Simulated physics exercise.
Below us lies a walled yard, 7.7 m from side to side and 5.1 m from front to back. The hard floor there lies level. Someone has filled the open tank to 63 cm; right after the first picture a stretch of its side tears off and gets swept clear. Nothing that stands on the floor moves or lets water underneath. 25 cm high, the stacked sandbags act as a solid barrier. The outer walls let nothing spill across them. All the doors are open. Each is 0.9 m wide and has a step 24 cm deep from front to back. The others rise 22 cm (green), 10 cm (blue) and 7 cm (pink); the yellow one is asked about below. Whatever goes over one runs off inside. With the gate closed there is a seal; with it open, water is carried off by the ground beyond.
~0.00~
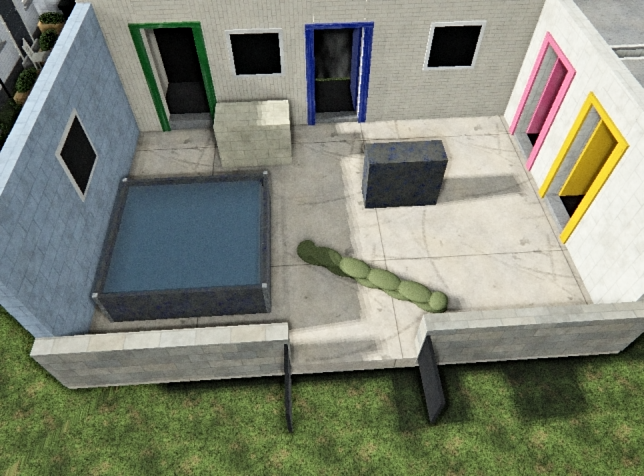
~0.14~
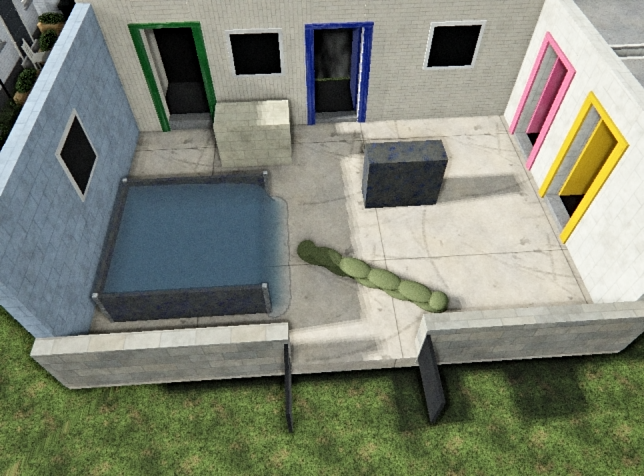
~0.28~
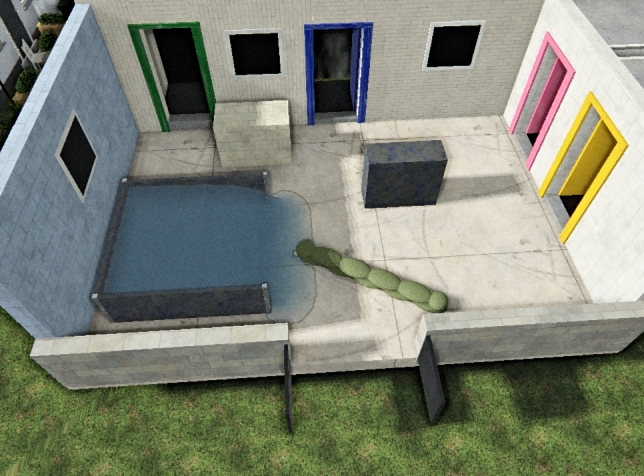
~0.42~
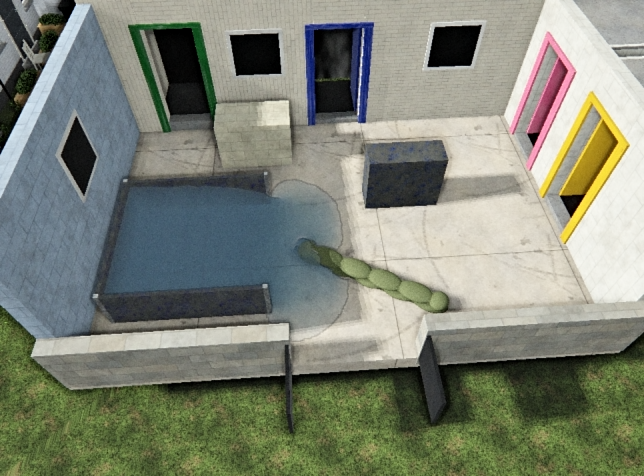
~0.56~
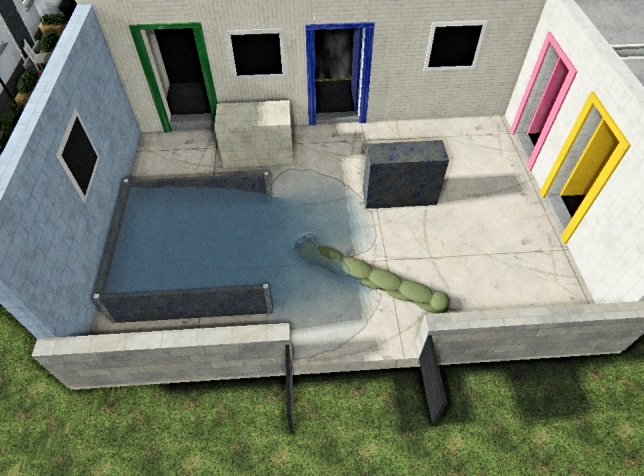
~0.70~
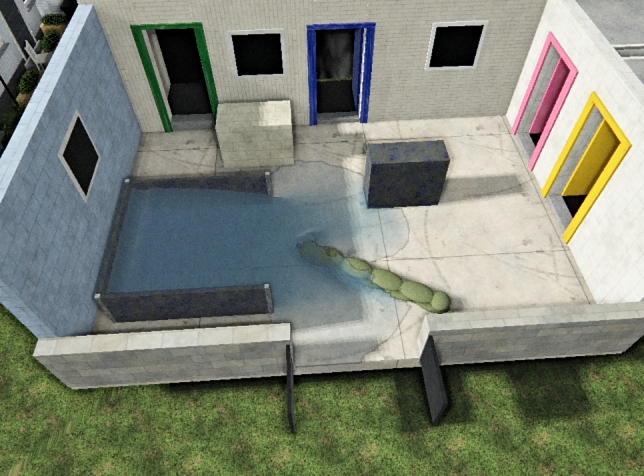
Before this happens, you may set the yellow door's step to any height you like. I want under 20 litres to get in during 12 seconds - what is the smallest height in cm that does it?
You would need about 15 cm.
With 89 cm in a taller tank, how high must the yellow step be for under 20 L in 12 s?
It would take a step of about 27 cm.
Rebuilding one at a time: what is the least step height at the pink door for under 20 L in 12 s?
For the pink door, about 12.0 cm.
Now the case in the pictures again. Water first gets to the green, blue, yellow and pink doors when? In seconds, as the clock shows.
Arrival: Green 4.5 s, blue 2.0 s, yellow 1.6 s, pink 2.4 s.
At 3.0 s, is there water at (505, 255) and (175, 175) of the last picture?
First soaked, then untouched.
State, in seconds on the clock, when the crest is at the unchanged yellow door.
Peak time: About 3.2 s.
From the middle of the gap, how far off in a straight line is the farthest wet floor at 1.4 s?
Near 4.6 m, more or less.
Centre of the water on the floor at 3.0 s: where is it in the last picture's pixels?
The balance point sits at roughly (338, 236).
After 1.4 s water covers 40 % of the floor, deepest (41 cm) near (295, 259); it has not reached the yellow door.
After 3.0 s water covers 65 % of the floor, deepest (30 cm) near (589, 331); 18 cm at the yellow door, 44 litres in over its 10 cm step.
After 12.0 s water covers 90 % of the floor, deepest (11 cm) near (195, 131); 5 cm at the yellow door, 80 litres in over its 10 cm step.
At the yellow door as built, the water arrived by 1.6 s and peaked near 18 cm at 3.2 s.
With a step of 13 cm, 38 litres would have come in within the 12 s; with 17.5 cm, 8 litres. So under 20 litres takes about 15 cm.
